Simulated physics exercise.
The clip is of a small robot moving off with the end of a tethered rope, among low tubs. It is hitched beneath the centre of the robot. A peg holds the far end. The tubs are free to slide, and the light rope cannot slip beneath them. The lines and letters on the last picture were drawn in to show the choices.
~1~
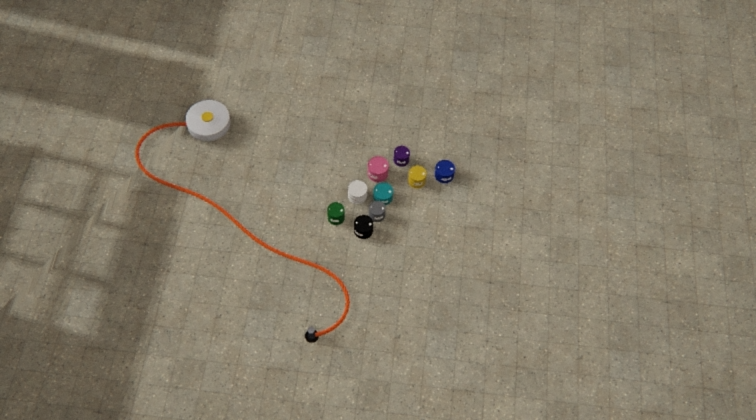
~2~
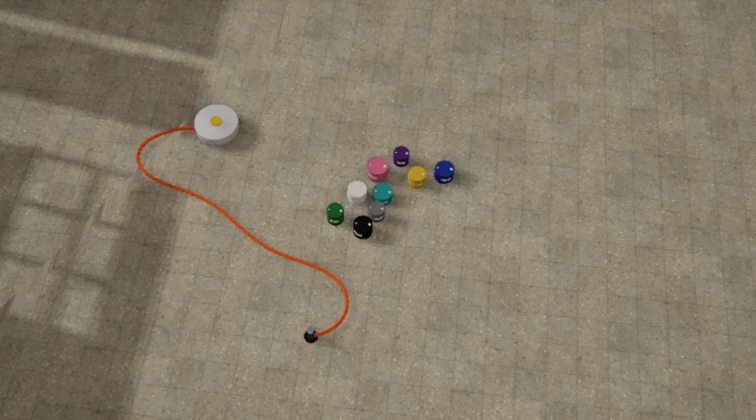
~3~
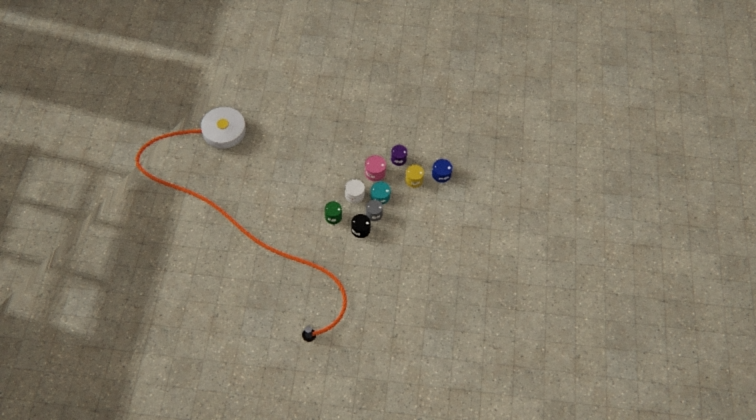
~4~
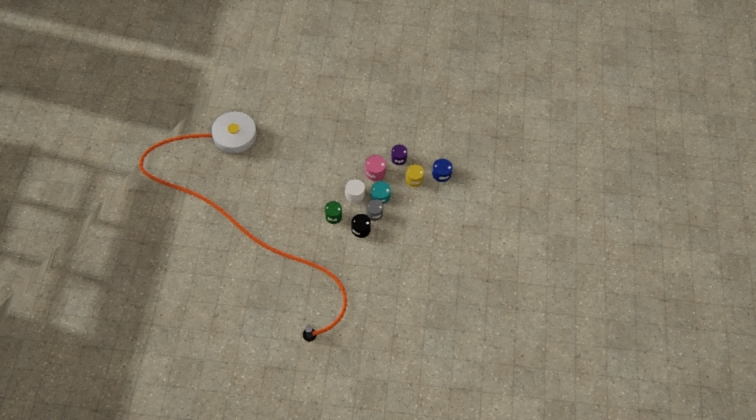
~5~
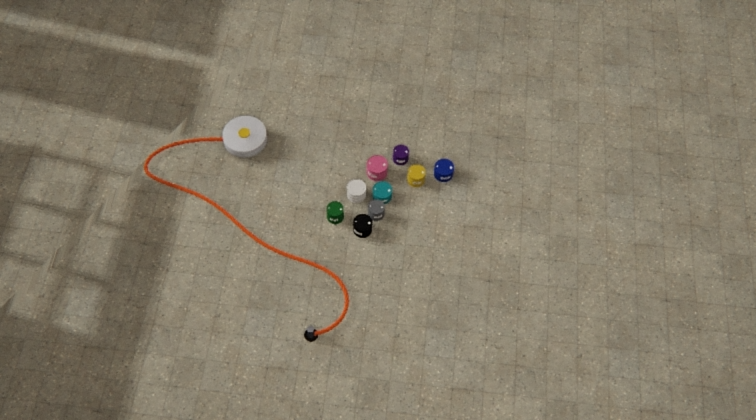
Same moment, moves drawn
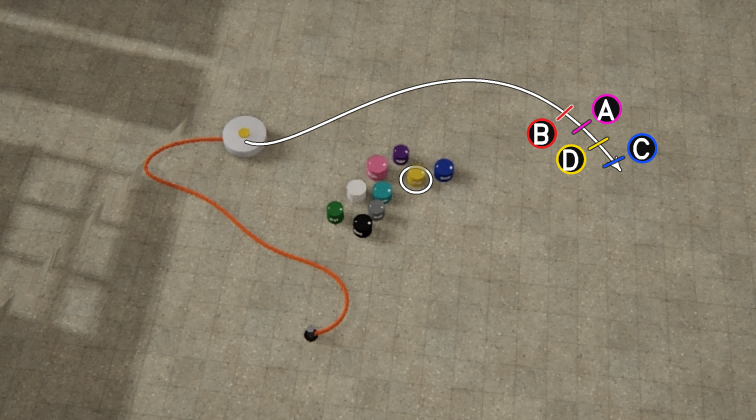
A small round white robot with a yellow centre starts at the upper left, an orange rope curving from it down to a peg. It slides a short way right and slightly down, drawing the rope's upper bend along, while the cluster of colourful tubs stays put.
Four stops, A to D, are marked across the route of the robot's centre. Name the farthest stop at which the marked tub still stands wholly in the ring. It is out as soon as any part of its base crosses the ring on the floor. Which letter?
D.
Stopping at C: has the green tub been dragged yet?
By then, yes.
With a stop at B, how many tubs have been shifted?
The count is none.
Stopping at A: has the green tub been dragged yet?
Yes.
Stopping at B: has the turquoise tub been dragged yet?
No.
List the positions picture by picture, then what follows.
The first frame shows purple tub (402, 156); green tub (336, 214); blue tub (445, 172).
The second frame shows robot (217, 126); peg (311, 334).
The third frame shows robot (224, 128); grey tub (374, 211).
The fourth frame shows robot (234, 133); white tub (355, 191).
The fifth frame shows robot (245, 137); black tub (363, 226); purple tub (401, 155); green tub (335, 213).
On the copy, A at (582, 127); B at (565, 113); C at (614, 162); D at (598, 144); the ring at (416, 180); the route from (246, 142) via (447, 81) to (620, 170).
On D. First, robot (373, 98); yellow tub (416, 176).
Then, robot (504, 79); yellow tub (416, 176).
Finally, robot (600, 139); pink tub (387, 176); white tub (364, 194); yellow tub (417, 176); purple tub (406, 165); green tub (349, 215); the yellow tub is still in its ring.
By contrast, A is safe but short; B is safe but short; C drags the ringed tub to (425, 186).
